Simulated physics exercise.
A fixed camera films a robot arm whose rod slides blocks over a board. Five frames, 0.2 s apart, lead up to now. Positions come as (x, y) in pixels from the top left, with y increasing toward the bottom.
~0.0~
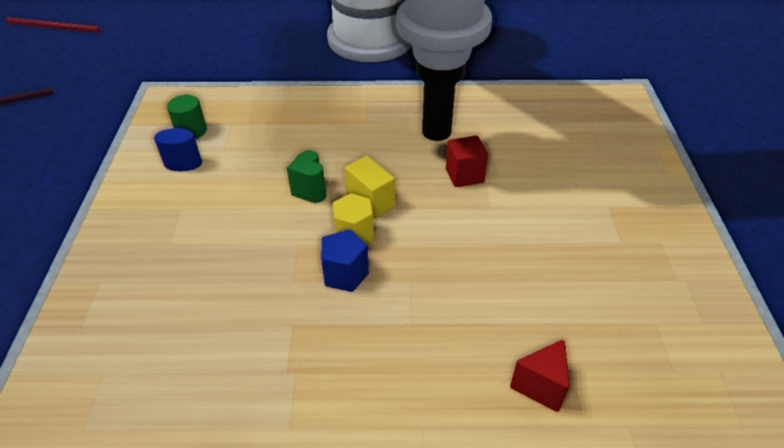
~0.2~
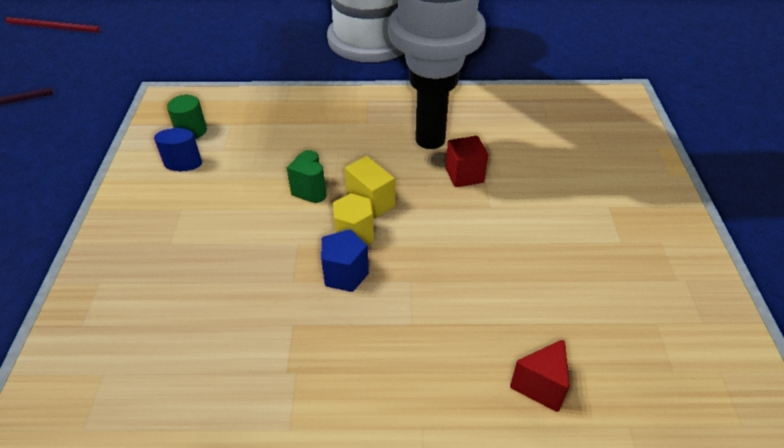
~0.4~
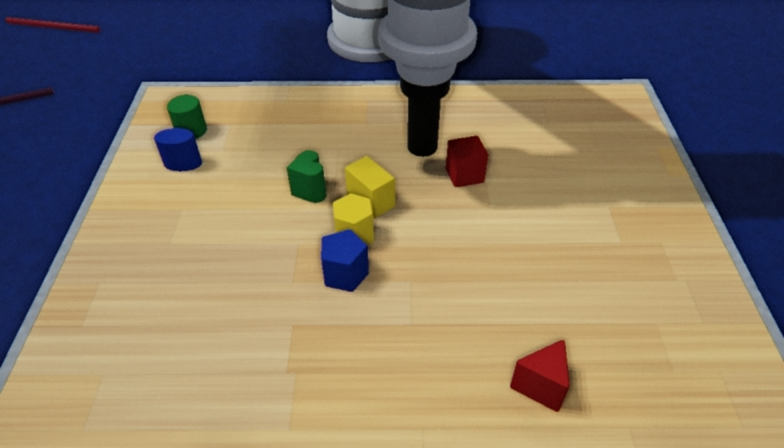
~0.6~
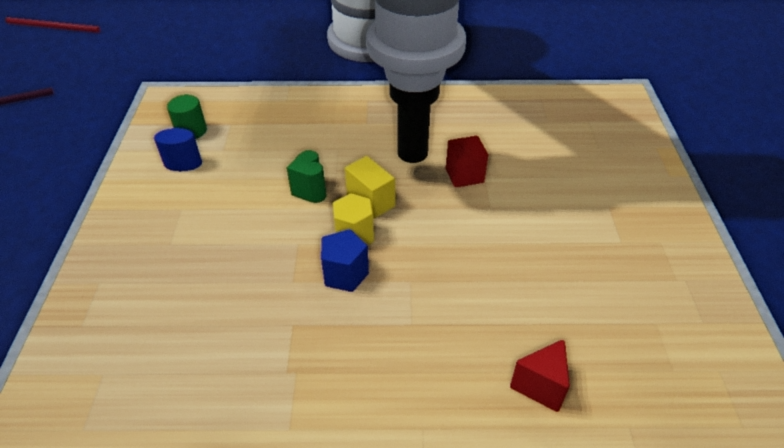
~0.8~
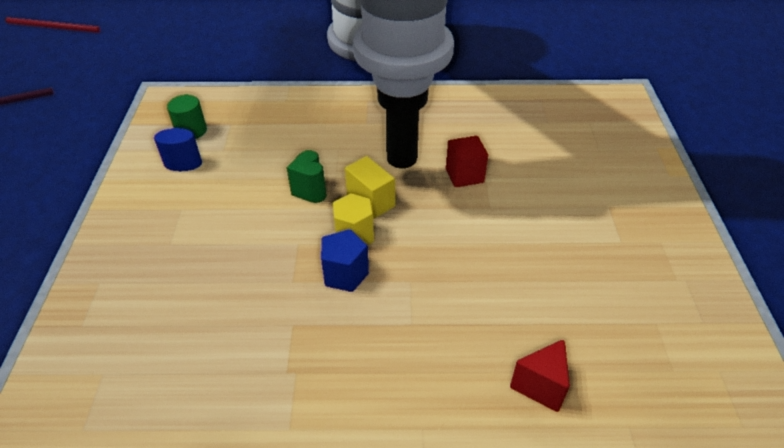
In this clip, a robot arm with a black rod moves left and slightly toward the viewer above a wooden board, from beside a red block toward a yellow block, while the red, yellow, green and blue blocks stay still.
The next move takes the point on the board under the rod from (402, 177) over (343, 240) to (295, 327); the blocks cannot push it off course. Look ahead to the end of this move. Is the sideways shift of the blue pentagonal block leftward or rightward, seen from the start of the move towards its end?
The blue pentagonal block goes left.
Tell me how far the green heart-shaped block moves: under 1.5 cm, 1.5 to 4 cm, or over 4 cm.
It moves less than 1.5 cm.
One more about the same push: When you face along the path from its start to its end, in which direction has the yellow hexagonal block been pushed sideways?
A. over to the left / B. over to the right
Choice B: Over to the right.
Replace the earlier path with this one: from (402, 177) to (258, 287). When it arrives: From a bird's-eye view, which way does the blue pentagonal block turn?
It swings round anticlockwise.
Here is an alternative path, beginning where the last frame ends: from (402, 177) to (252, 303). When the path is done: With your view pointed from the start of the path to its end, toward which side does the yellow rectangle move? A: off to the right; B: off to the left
B - off to the left.
The first path, step by step. One third of the way, rod at (360, 199); blue pentagonal block at (331, 273), turned 20° anticlockwise; yellow hexagonal block at (331, 236); yellow rectangle at (337, 206), turned 15° anticlockwise.
Two thirds of the way, rod at (322, 249); blue pentagonal block at (319, 303), turned 105° anticlockwise; yellow hexagonal block at (273, 290), turned 25° clockwise; yellow rectangle at (292, 257).
At the end, rod at (291, 310); green heart-shaped block in place; blue pentagonal block at (322, 326), turned 145° anticlockwise; yellow hexagonal block at (213, 342), turned 50° clockwise; yellow rectangle at (251, 314), turned 20° clockwise.
